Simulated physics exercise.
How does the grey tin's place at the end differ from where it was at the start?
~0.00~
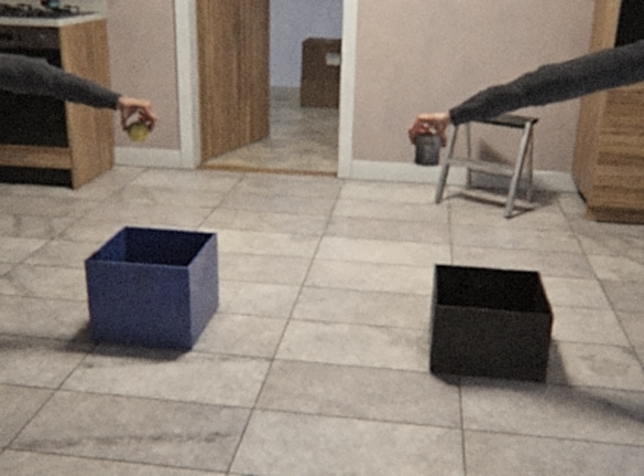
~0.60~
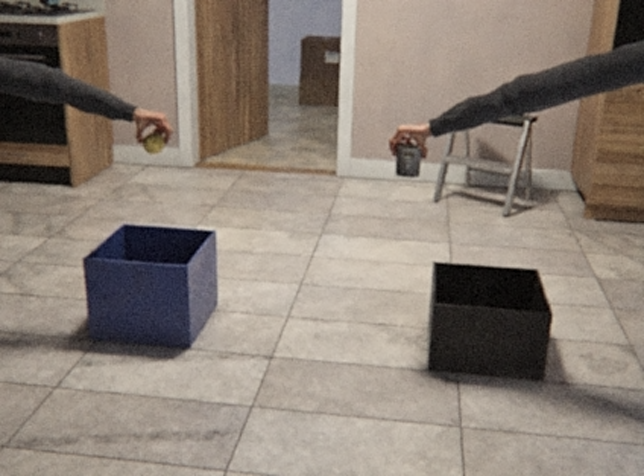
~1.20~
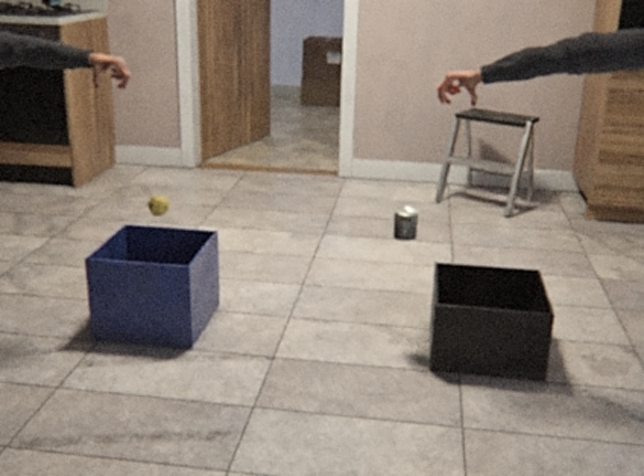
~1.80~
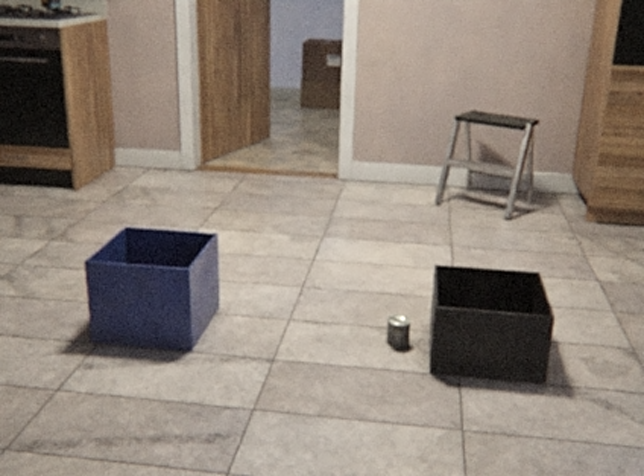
At the start the grey tin is held up in the hand on the right, above the floor. At the end it sits on the tiles just to the left of the black box.
